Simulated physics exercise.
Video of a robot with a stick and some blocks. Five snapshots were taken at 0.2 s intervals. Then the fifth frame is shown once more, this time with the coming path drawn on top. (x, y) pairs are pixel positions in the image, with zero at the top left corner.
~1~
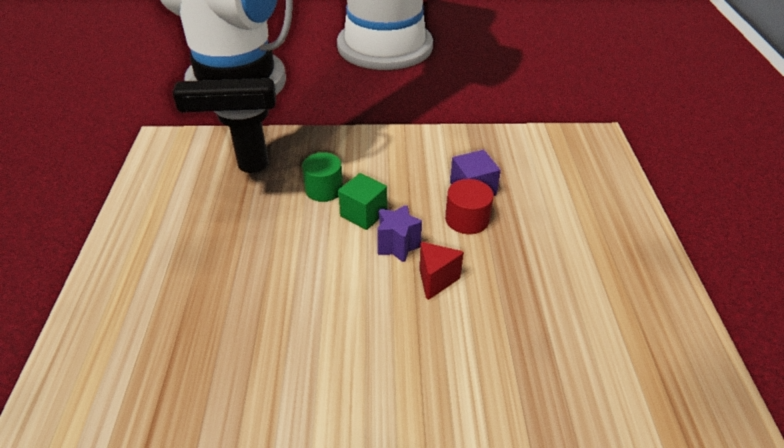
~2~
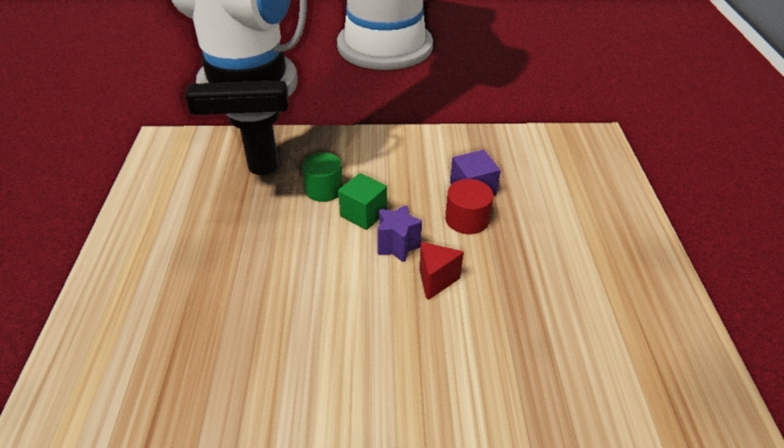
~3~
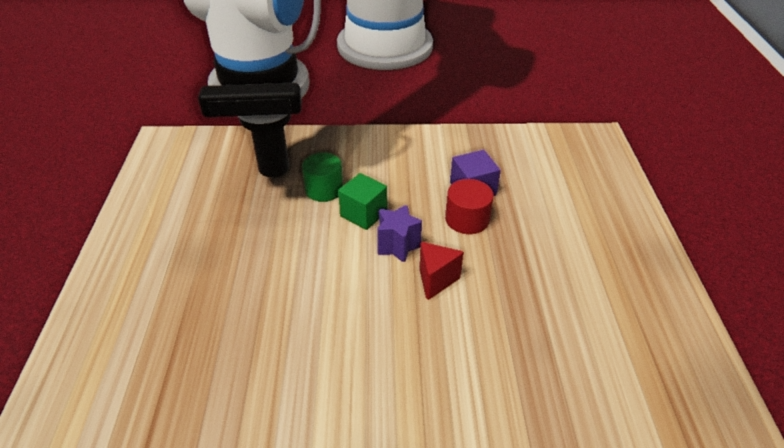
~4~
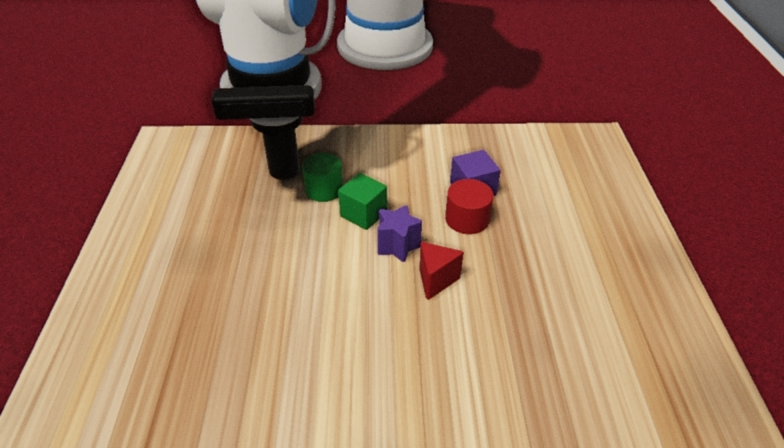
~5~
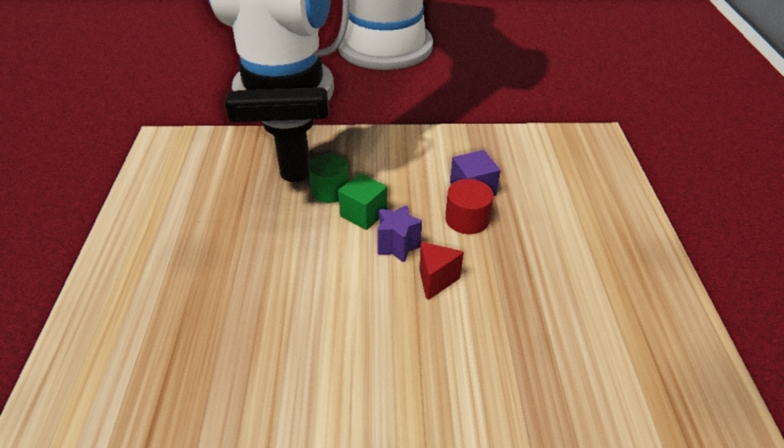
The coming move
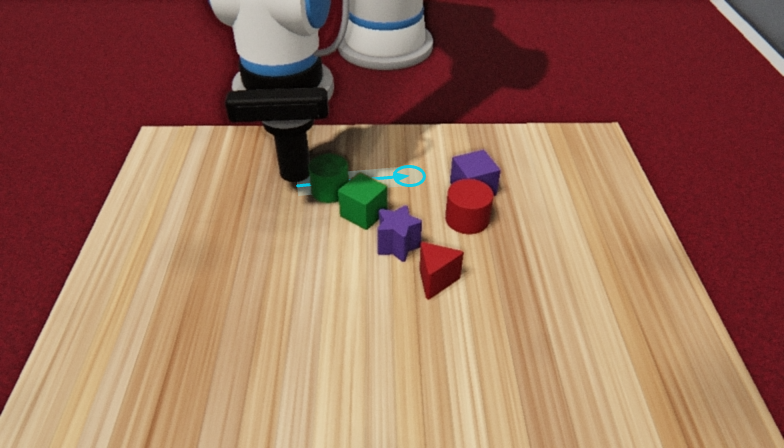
Robot arm with a black stick sliding right across a wooden board and nudging a green cylinder slightly toward a green block.
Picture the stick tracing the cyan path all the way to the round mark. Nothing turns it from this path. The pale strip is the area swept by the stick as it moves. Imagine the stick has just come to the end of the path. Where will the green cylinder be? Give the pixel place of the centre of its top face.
The middle of its upper face should be somewhere near (416, 172).
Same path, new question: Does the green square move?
It seems so.
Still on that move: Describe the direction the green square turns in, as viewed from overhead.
It ends up turned clockwise.
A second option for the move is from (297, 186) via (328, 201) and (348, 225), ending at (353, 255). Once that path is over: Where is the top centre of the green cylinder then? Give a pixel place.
Near (367, 170).
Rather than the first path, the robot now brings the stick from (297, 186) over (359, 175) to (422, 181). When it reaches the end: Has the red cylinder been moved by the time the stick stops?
My answer is no.
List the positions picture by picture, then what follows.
Stick's lower end (253, 164); green cylinder (322, 164); green square (363, 187); purple square (476, 163), in the first frame.
Stick (264, 166); blocks still, in the second frame.
Stick (274, 168); blocks still, in the third frame.
Stick (285, 171); blocks still, in the fourth frame.
Stick (296, 173); green cylinder (328, 165); green square (363, 187); purple square (476, 163), in the fifth frame.
Drawn move, straight from (297, 186) to (409, 176).
The first path, step by step. One third of the way, stick (335, 169); green cylinder (365, 165); green square (371, 190), turned 30° clockwise.
Two thirds of the way, stick (373, 166); green cylinder (396, 170); green square (378, 193), turned 60° clockwise.
At the end, stick (410, 163); green cylinder (416, 172); green square (378, 193), turned 60° clockwise; purple square still.
